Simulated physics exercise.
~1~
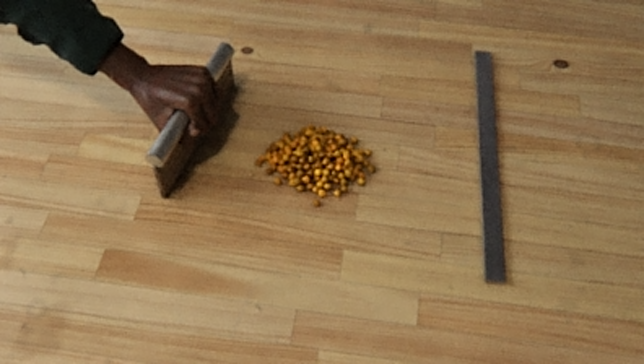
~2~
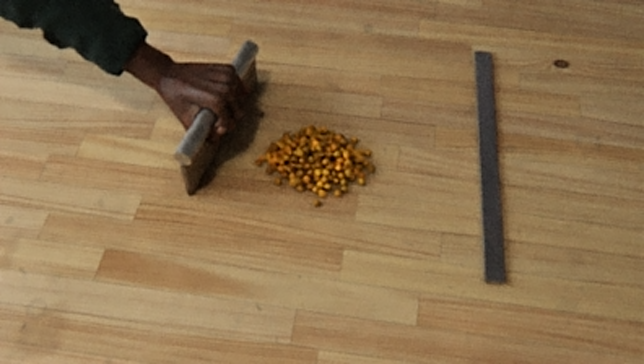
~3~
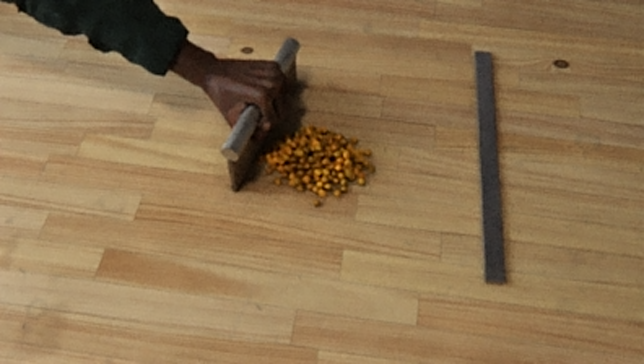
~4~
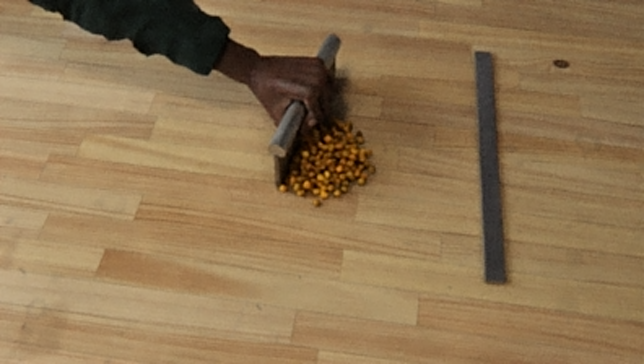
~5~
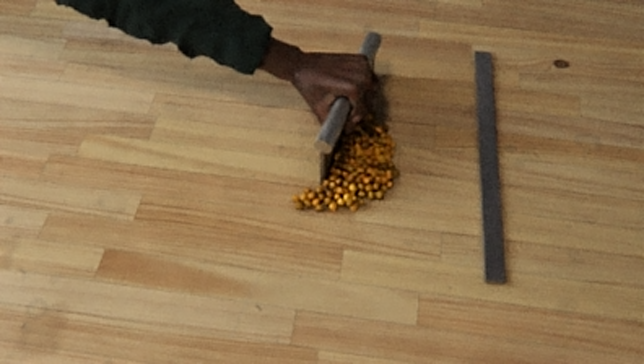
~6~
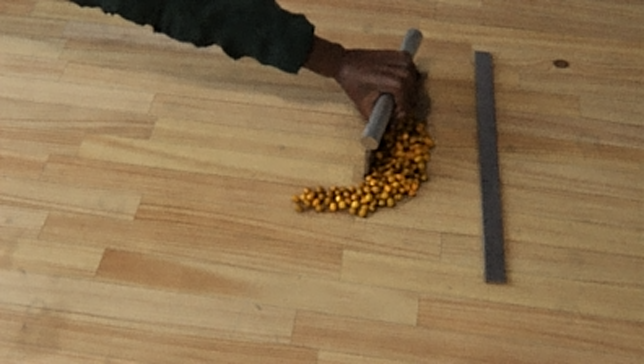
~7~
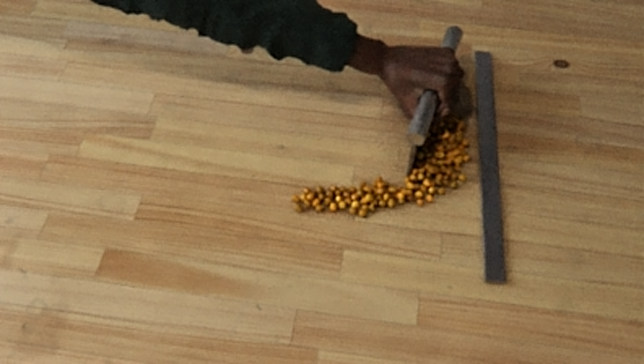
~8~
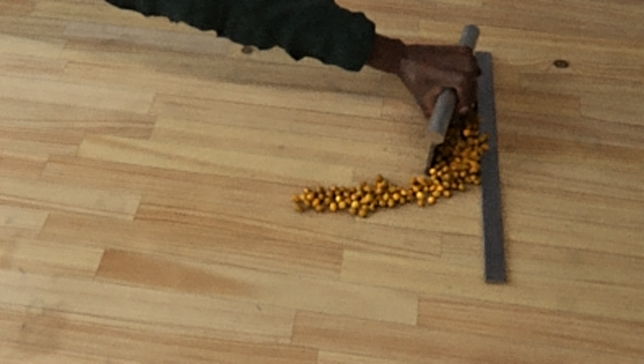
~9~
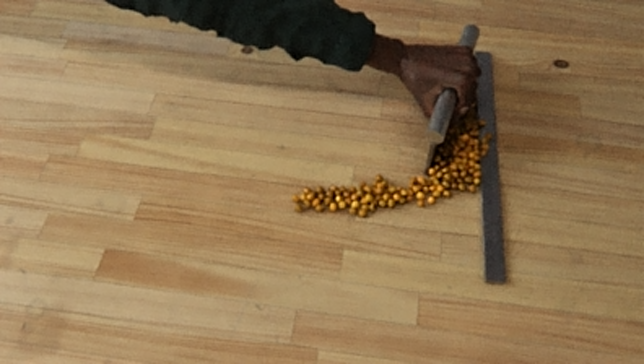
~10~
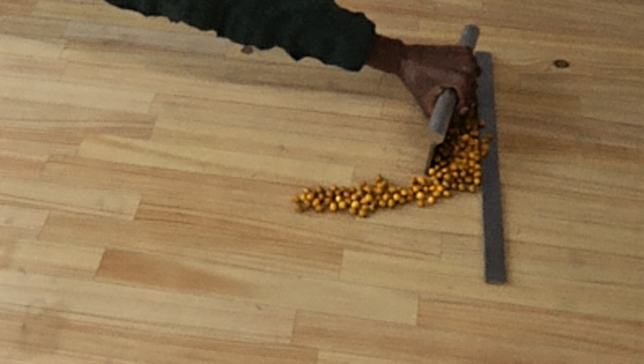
A heap of golden-yellow maize kernels lies on a pale wooden plank surface, seen from above at a slight angle. A hand in a dark sleeve reaches in from the upper left, gripping a scraper with a grey top edge, while a dark grey strip lies to the right. The hand slides the scraper rightwards until it meets the heap and pushes the kernels along. Some slip past its near end and trail behind in a curving line. The scraper stops just short of the strip and stays there, with the foremost kernels gathered against the strip's left side.
